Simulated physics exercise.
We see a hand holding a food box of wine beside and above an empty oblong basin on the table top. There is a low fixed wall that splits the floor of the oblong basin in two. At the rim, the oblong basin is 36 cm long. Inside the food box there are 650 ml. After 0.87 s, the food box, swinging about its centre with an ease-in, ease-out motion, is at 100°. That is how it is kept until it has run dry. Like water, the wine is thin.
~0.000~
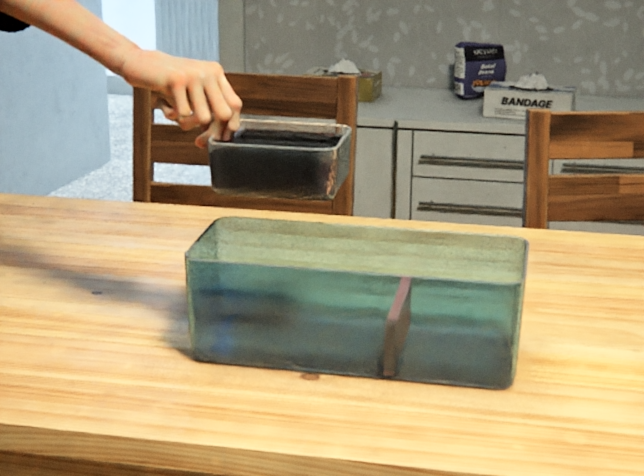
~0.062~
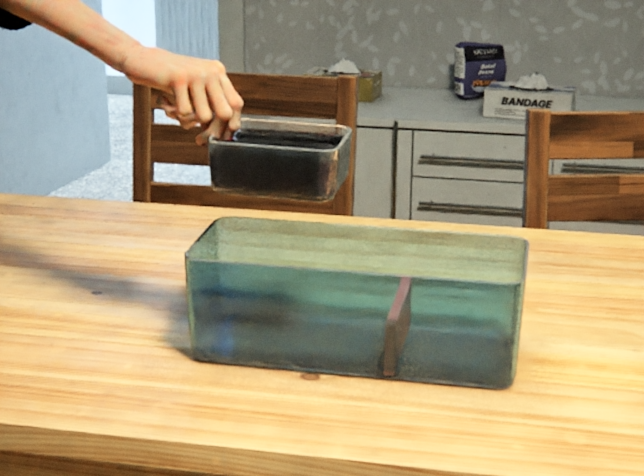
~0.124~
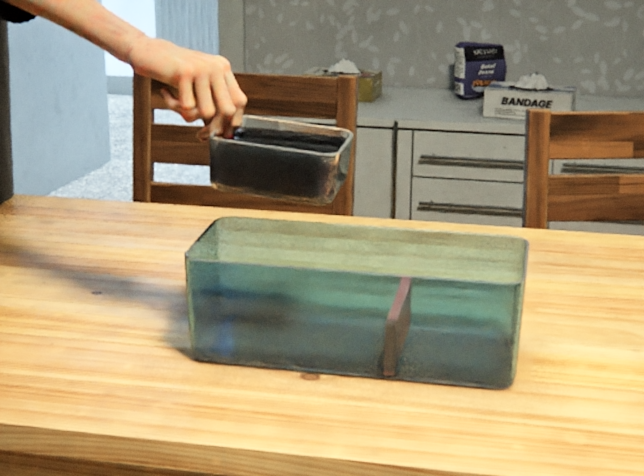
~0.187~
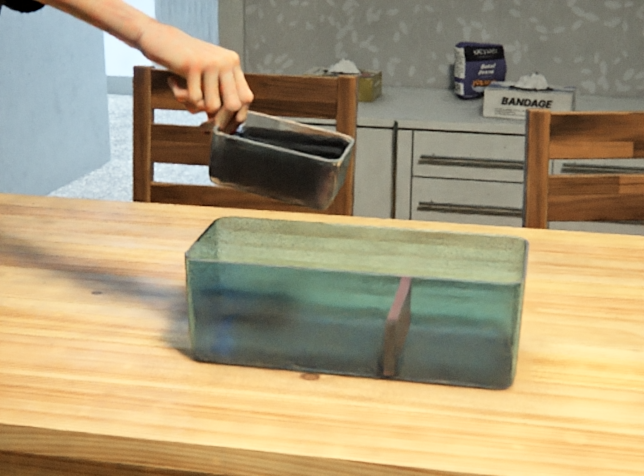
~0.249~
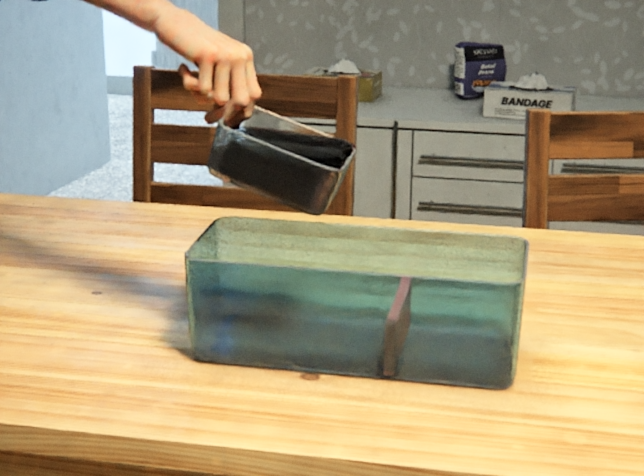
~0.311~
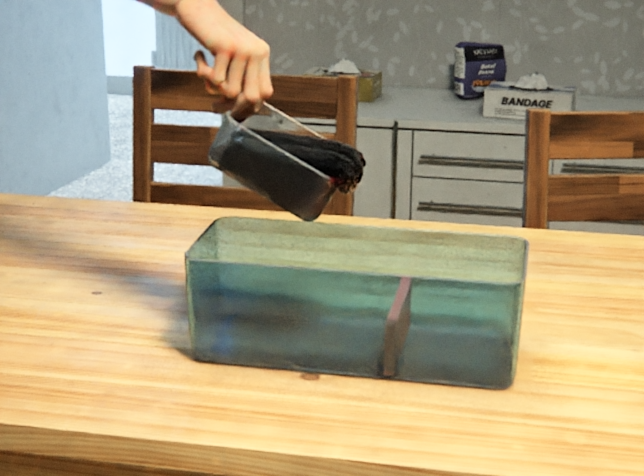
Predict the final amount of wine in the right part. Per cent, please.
The right part ends with roughly 38 per cent.
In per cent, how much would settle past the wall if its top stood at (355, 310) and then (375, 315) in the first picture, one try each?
80 per cent first, 70 per cent second.
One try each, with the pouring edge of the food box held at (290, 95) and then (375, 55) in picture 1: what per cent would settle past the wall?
Some 0 and 75 per cent, in that order.
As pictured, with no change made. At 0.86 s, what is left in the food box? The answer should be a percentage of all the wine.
4 per cent or so.
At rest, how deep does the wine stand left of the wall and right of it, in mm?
I'd expect close to 12 mm on the left and close to 14 mm on the right.
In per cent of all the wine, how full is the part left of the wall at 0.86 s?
I'd put it at close to 54 %.
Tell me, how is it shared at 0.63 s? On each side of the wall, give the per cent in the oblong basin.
28 on the left, 32 on the right, roughly.
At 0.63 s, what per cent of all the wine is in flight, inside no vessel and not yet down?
It comes to roughly 24 per cent.
After 0.63 s the tilt is 82° and 16 per cent is still to pour, 28 is left of the wall and 32 right of it.
After 0.86 s the tilt is 100° and 4 per cent is still to pour, 55 is left of the wall and 38 right of it.
After 1.11 s the tilt is 100° and 0 per cent is still to pour, 58 is left of the wall and 38 right of it.
After 1.37 s the tilt is 100° and 0 per cent is still to pour, 59 is left of the wall and 38 right of it.
In the end 59 per cent lies left of the wall, 38 right of it and 3 outside.
